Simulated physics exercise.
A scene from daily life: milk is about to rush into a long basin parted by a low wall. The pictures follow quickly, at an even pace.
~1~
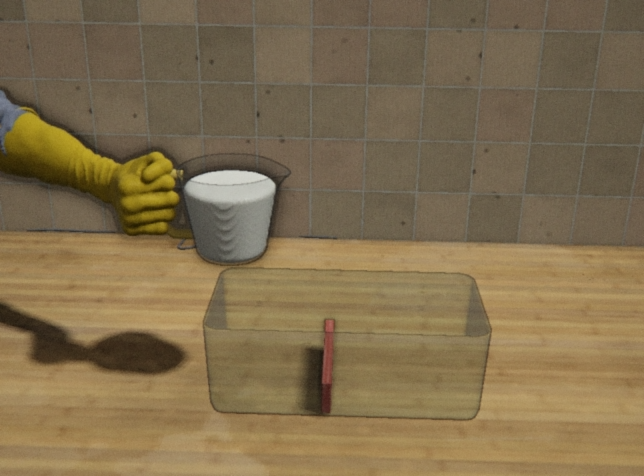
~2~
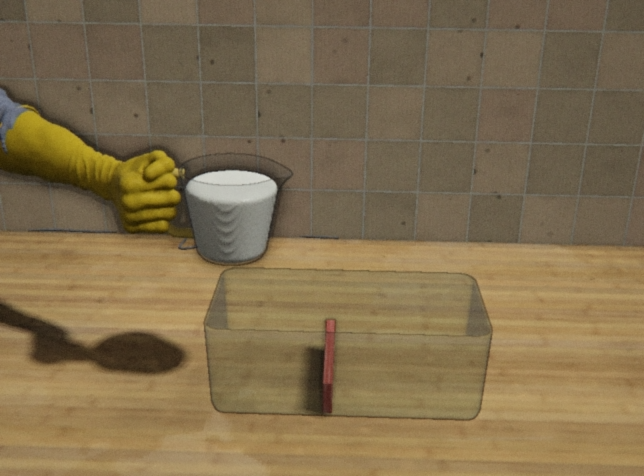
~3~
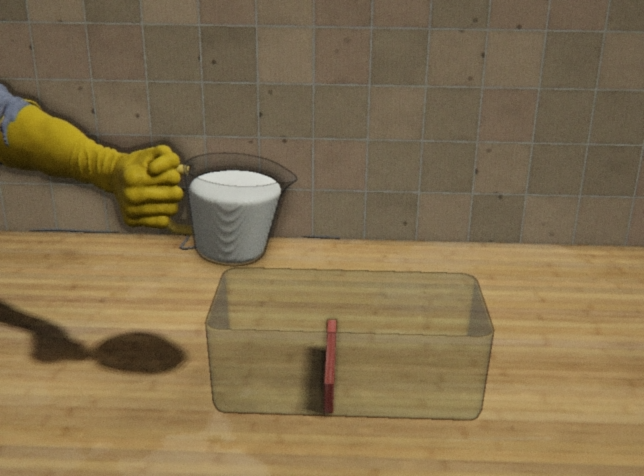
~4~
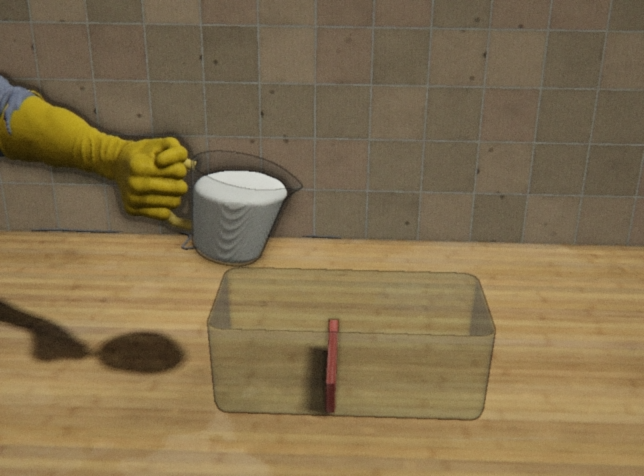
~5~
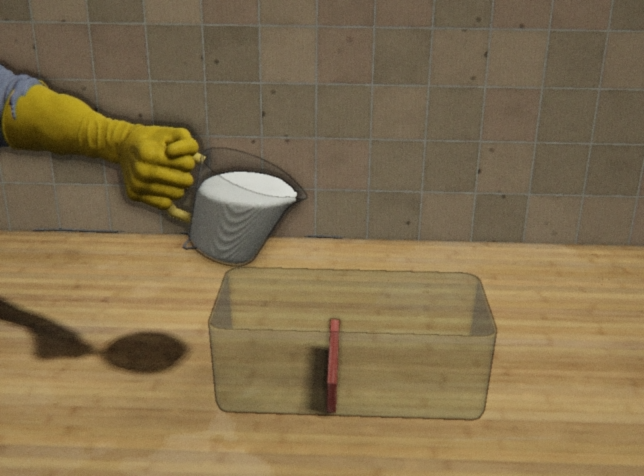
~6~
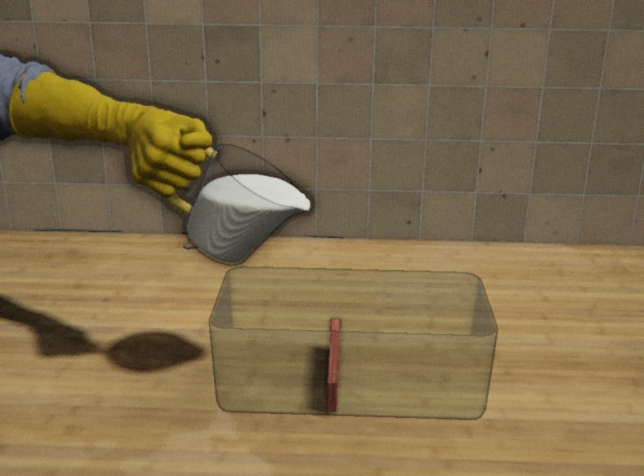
A yellow-gloved hand tilting a clear jug of milk to the right beside a long see-through basin with a low red divider.
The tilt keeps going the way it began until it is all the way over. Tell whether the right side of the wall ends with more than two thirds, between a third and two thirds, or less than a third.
The part right of the wall will probably range from one third to two thirds.
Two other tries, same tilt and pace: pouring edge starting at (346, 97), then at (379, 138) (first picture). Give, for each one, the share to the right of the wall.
In turn 90 % and 90 %.
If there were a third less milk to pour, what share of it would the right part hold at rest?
About 20 percent.
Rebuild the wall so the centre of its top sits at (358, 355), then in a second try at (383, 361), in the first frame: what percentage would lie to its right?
In order, near 10 and 15 in a hundred.
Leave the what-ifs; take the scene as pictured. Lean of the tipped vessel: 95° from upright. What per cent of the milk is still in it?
I'd reckon near 45 percent is still held at that tilt.
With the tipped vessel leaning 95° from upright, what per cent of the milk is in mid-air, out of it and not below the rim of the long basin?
I'd reckon some 25 per cent.
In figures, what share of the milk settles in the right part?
Share approx. 45 %.
A moment on, the tilt is 95° and 44 per cent is still to pour, 6 is left of the wall and 27 right of it.
Next, the tilt is 109° and 4 per cent is still to pour, 46 is left of the wall and 46 right of it.
Then the tilt is 109° and 0 per cent is still to pour, 53 is left of the wall and 46 right of it.
Later the tilt is 109° and 0 per cent is still to pour, 52 is left of the wall and 47 right of it.
In the end 52 per cent lies left of the wall, 47 right of it and 1 outside.
